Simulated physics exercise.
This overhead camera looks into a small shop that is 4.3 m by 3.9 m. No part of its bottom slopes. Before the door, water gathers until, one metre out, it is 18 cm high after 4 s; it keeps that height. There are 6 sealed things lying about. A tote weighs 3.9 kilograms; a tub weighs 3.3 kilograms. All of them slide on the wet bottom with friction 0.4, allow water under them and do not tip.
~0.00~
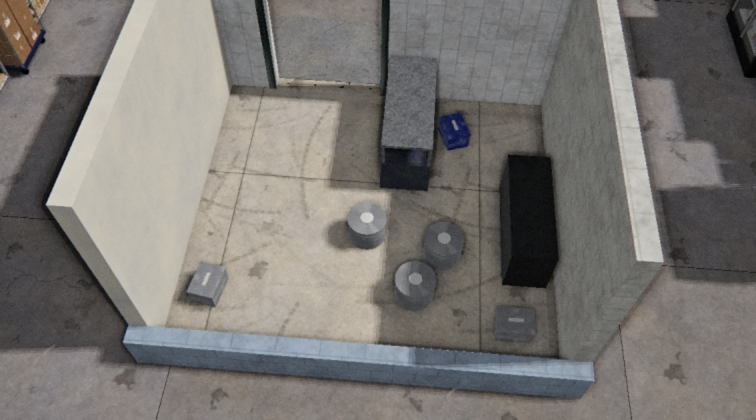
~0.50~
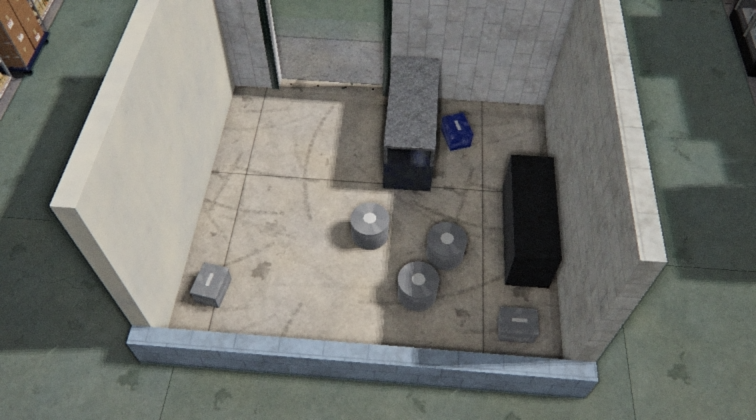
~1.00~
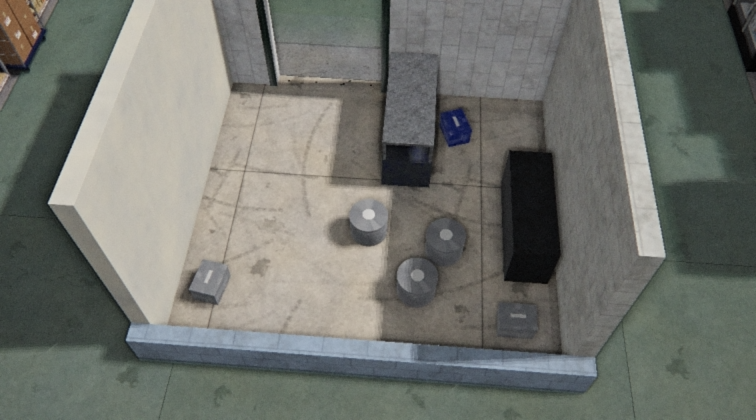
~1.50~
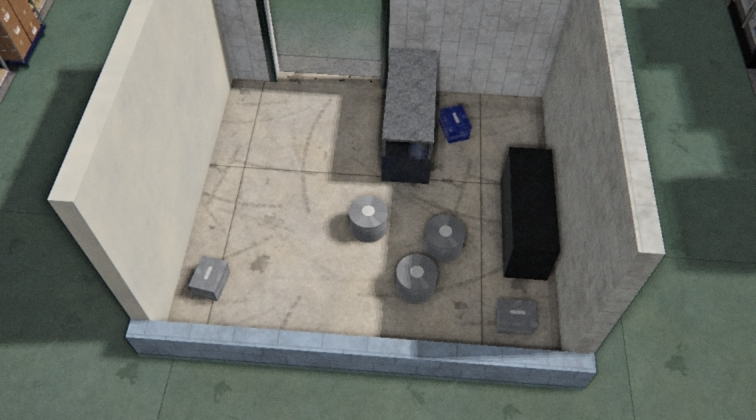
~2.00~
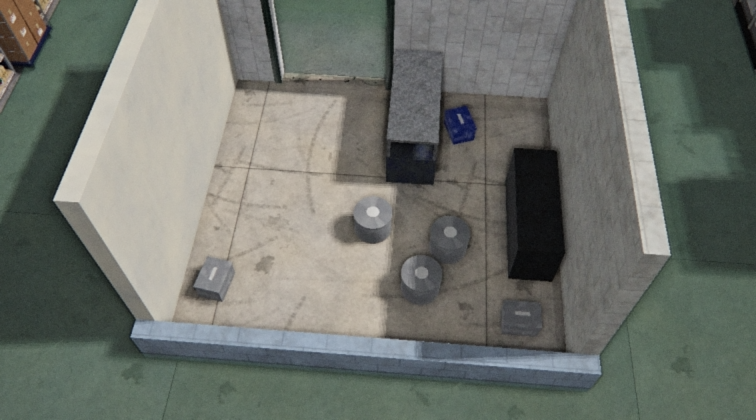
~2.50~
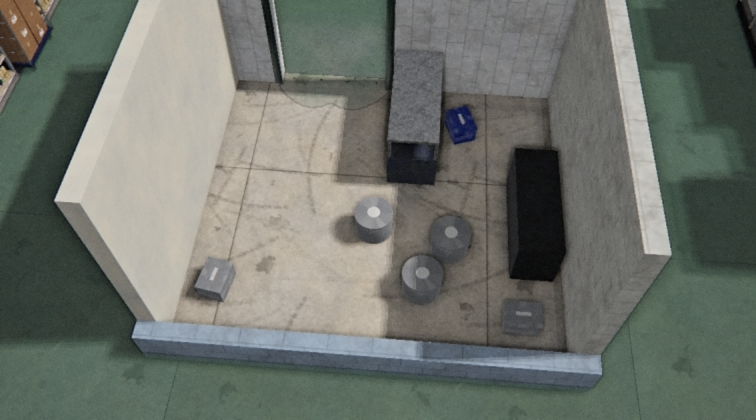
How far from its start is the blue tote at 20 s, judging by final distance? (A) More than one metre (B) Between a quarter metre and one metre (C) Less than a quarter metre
Between a quarter metre and one metre.
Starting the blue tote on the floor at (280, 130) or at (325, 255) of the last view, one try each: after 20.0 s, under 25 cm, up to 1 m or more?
Going in order, it gets pushed a long way and then it gets pushed a long way.
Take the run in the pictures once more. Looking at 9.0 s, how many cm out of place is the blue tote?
Roughly 0 centimetres by that point.
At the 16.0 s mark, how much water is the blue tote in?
14 cm, roughly.
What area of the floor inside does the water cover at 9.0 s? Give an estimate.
Roughly 13 m2 of it is wet.
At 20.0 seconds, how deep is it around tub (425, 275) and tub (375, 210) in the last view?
Depths: Near 17 cm, then near 19 cm.
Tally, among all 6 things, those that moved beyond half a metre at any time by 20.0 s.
The tally stands at 5.
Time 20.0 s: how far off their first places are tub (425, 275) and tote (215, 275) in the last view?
First 250 cm, then 400 cm.
After 4.0 s the blue tote is near (461, 119), 0.0 m from its start, aground; 0 afloat.
After 9.0 s the blue tote is near (461, 119), 0.0 m from its start, aground; 4 afloat.
After 16.0 s the blue tote is near (452, 85), 0.5 m from its start, afloat; 6 afloat.
After 20.0 s the blue tote is near (451, 84), 0.5 m from its start, afloat; 6 afloat.
